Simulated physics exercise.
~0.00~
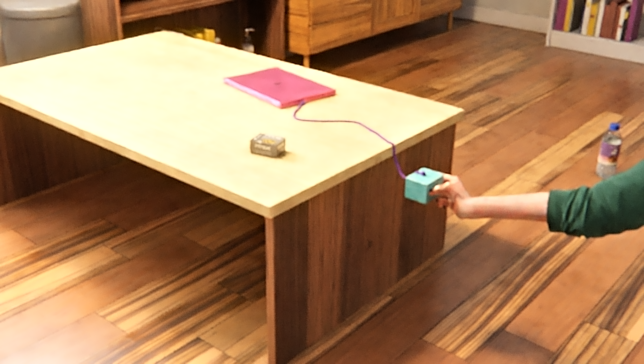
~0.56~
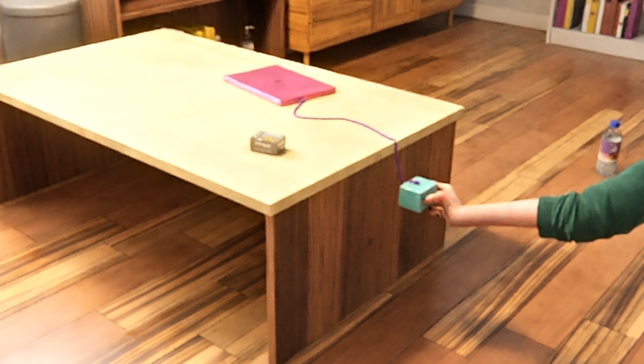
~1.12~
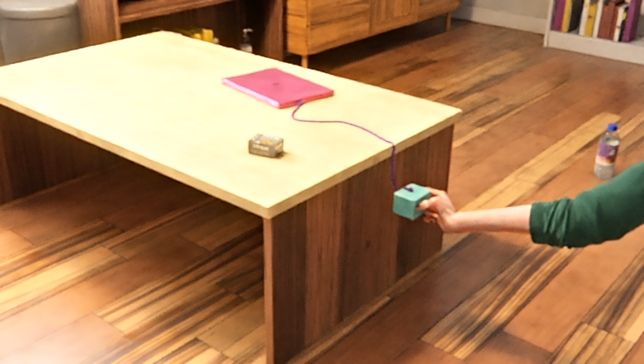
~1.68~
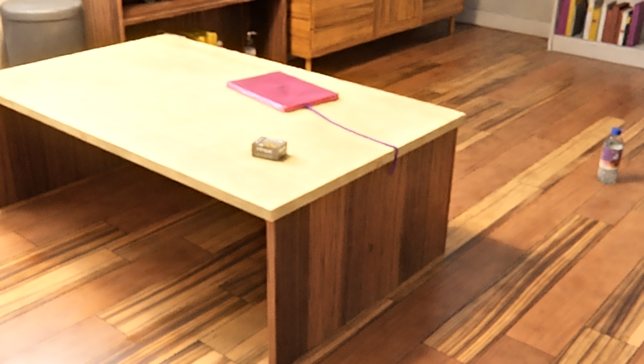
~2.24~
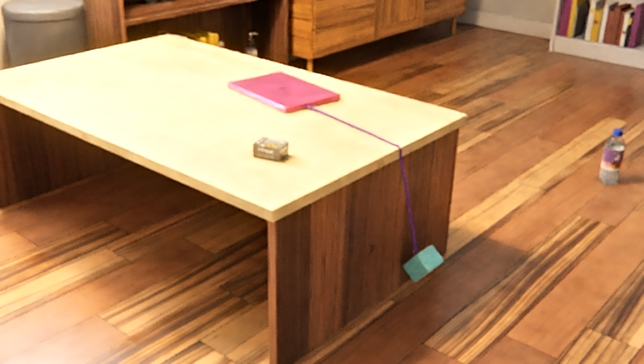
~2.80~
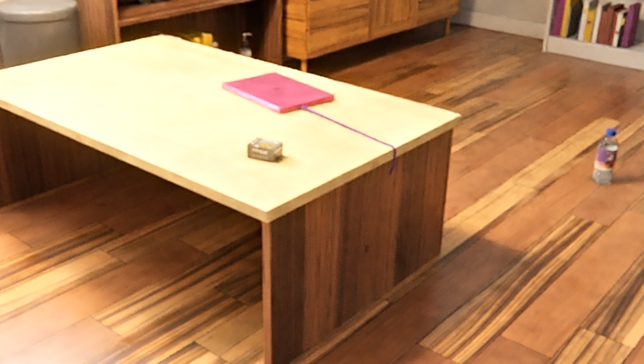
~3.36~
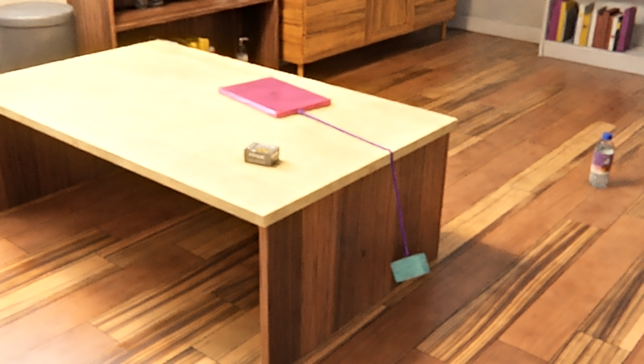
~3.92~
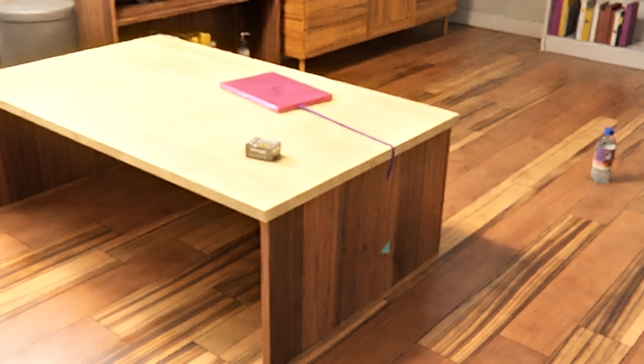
A turquoise block on a thin purple shoelace is held by a hand in a green sleeve beside the right end of a pale-topped desk, seen from slightly above by a gently swaying camera. The shoelace runs across the desktop to a pink laptop, with a small grey box nearer the front and a bottle standing on the wooden floor at right. The hand lowers the block slightly, then lets go and withdraws. The block drops below the edge and swings and turns on the taut lace, slipping in and out of sight. It ends up dangling there, while laptop and box stay put.
